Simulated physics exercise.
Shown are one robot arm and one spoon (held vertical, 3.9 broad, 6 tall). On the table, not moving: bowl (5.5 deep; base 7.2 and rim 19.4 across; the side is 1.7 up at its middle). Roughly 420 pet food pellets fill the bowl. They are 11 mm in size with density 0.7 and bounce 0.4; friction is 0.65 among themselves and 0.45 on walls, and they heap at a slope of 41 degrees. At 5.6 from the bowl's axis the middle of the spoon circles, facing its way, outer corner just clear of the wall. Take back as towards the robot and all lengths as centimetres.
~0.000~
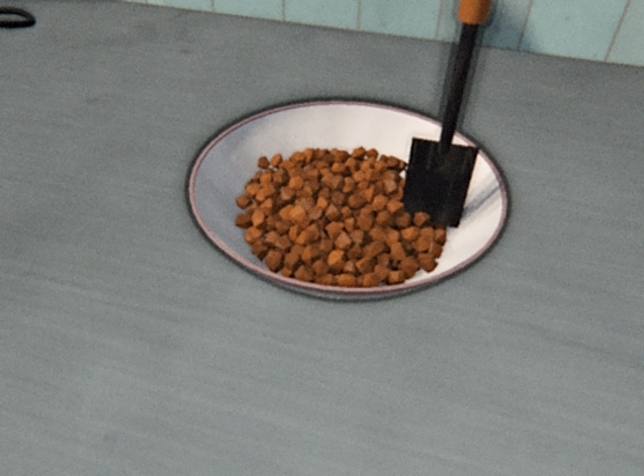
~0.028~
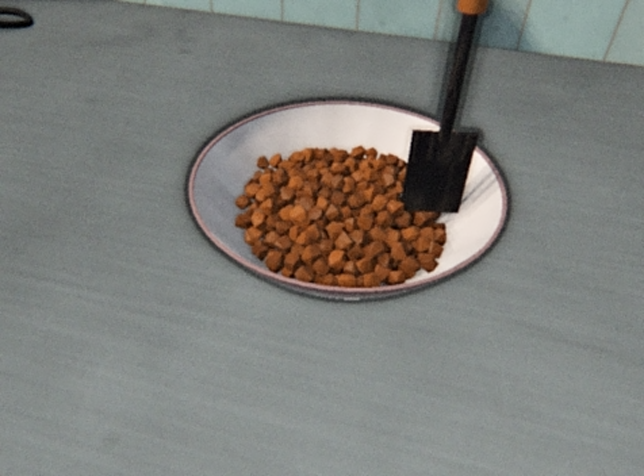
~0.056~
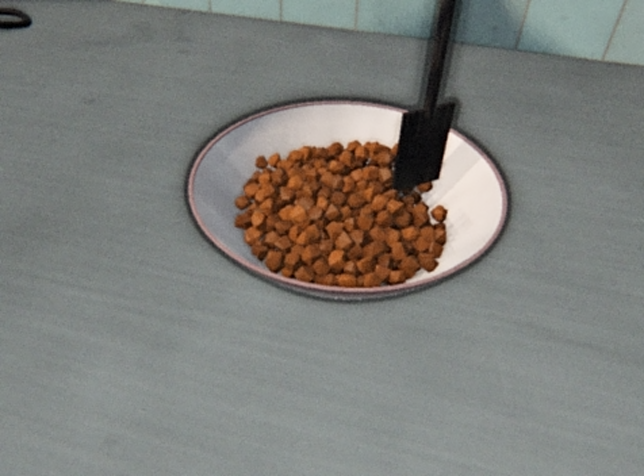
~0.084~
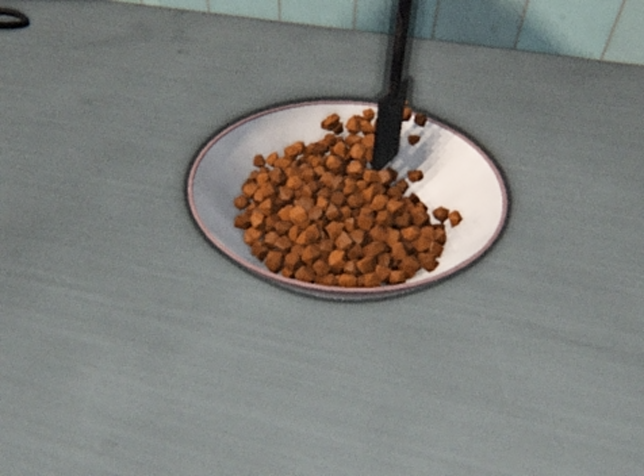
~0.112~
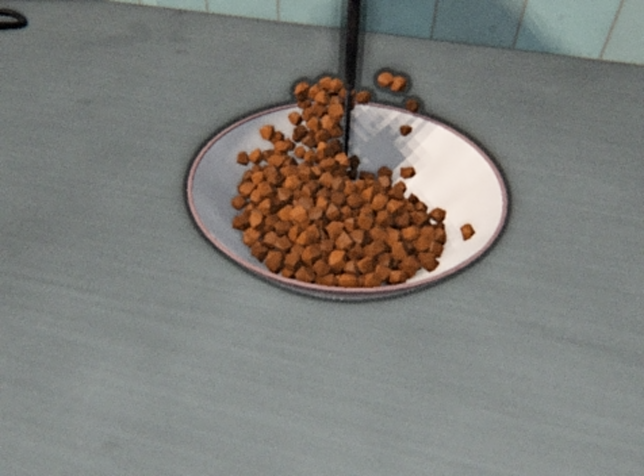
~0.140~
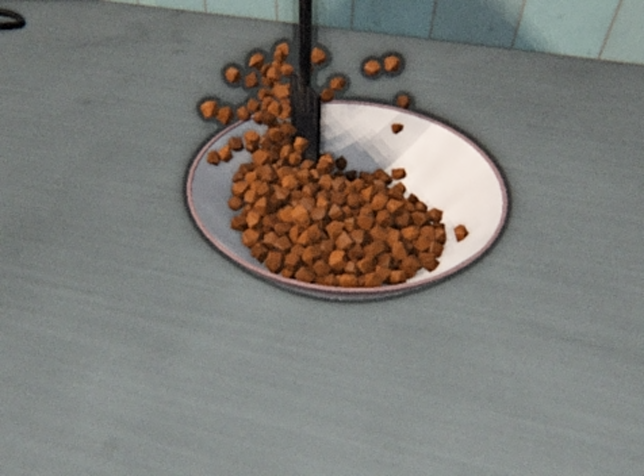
A black spatula-like tool with an orange section on its handle, held upright from above, shifts slightly at the right of a bowl, then sweeps leftward along its far side, turning edge-on and pushing brown pellets up over the back rim. The shallow white bowl, dark-edged and heaped with pellets, stays still on a grey tabletop before pale blue-green tiles. The steady view looks down at an angle as several pellets scatter beyond the rim.
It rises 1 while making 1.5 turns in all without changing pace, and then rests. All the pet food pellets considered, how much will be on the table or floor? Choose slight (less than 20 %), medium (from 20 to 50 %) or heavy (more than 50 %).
The share is medium.
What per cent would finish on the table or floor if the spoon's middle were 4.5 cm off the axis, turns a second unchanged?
Near 45 percent.
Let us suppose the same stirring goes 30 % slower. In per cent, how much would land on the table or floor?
In that case some 20 per cent.
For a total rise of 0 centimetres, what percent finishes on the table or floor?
45 %.
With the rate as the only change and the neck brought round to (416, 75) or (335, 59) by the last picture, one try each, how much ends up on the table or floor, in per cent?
Close to 15 and 25 in a hundred.
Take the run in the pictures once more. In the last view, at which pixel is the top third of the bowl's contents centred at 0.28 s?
Centre estimate: Approx. (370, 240) px.
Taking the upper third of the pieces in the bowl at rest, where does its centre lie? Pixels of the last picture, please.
Centre of top third: Approx. (329, 209).
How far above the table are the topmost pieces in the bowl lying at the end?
About 5.0 cm.
After 0.28 s, 287° round, highest piece 10 above the table; 344 in the bowl, 22 on the table or floor, 52 in flight or on the tool.
After 0.42 s, 81° round, highest piece 9 above the table; 301 in the bowl, 84 on the table or floor, 33 in flight or on the tool.
After 0.68 s, 180° round, highest piece 5 above the table; 283 in the bowl, 135 on the table or floor.
After 1.38 s, 180° round, highest piece 5 above the table; 283 in the bowl, 135 on the table or floor.
In the end, 283 in the bowl, 135 on the table or floor. That is 32 % on the table or floor.
